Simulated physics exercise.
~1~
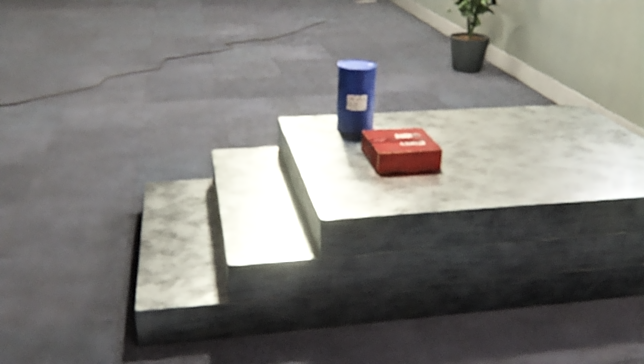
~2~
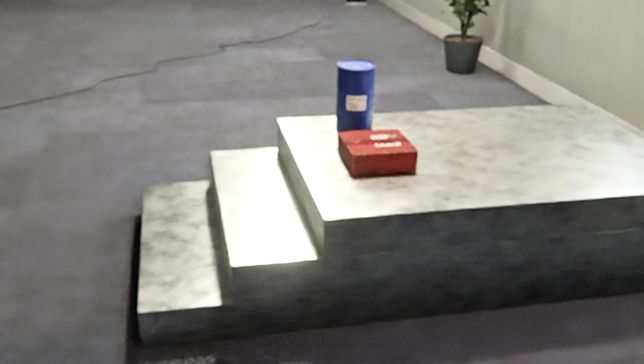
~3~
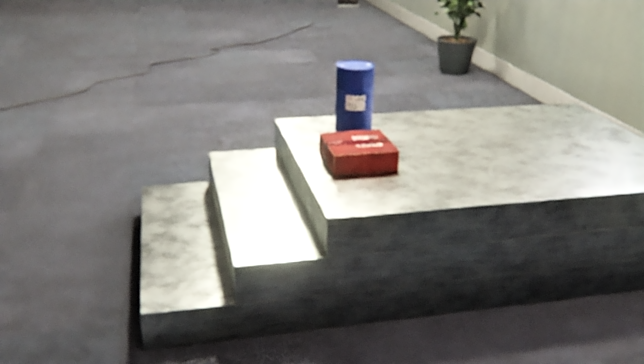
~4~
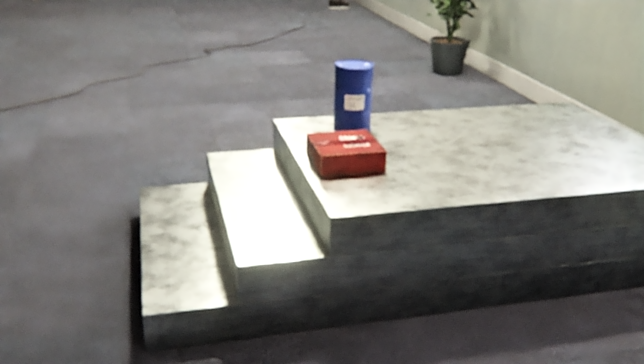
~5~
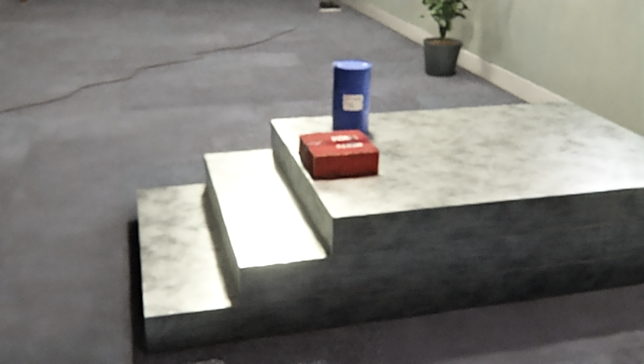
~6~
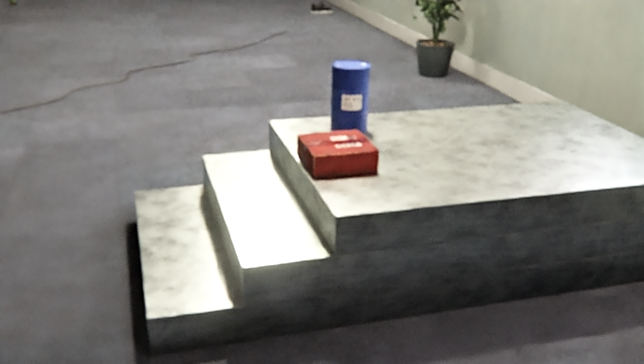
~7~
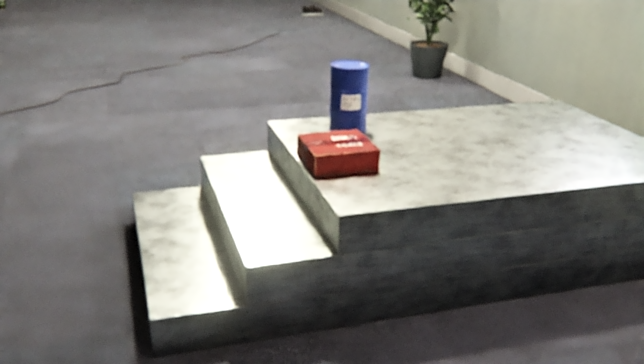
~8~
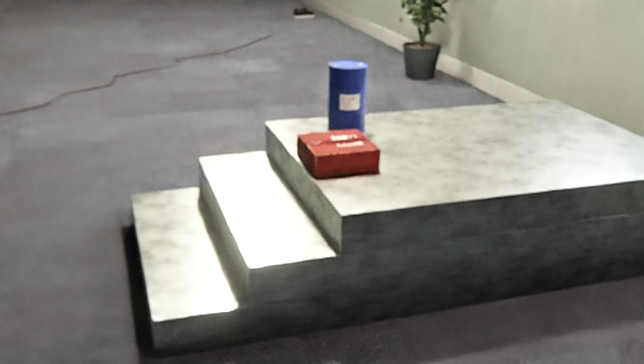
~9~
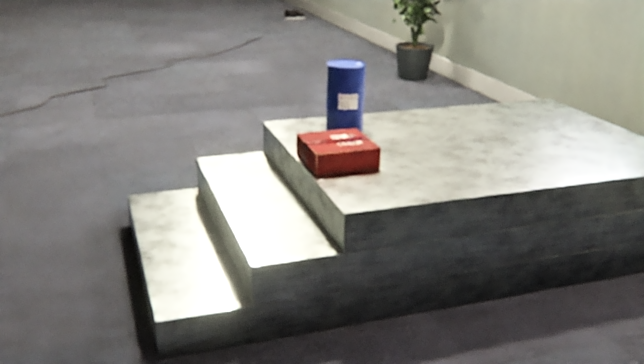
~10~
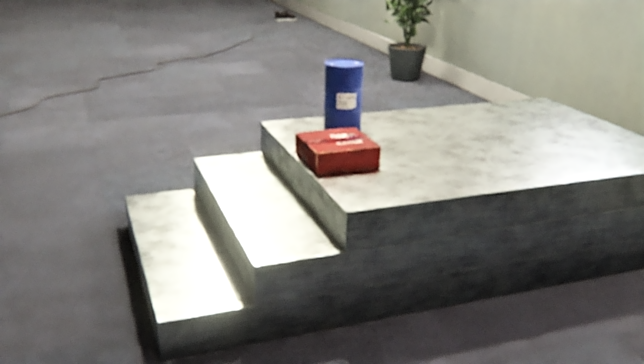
A low platform of mottled grey stone with steps going down on its left stands on a dark carpeted floor, seen from slightly above by a camera that drifts slowly sideways. A blue canister with a pale label stands upright on the landing, with a flat red box in front of it and a potted plant against the wall behind. The red box slides left across the landing towards the steps, passing in front of the canister. It slows and stops near the top edge. It stays there, still on the landing, while the canister remains standing behind it.
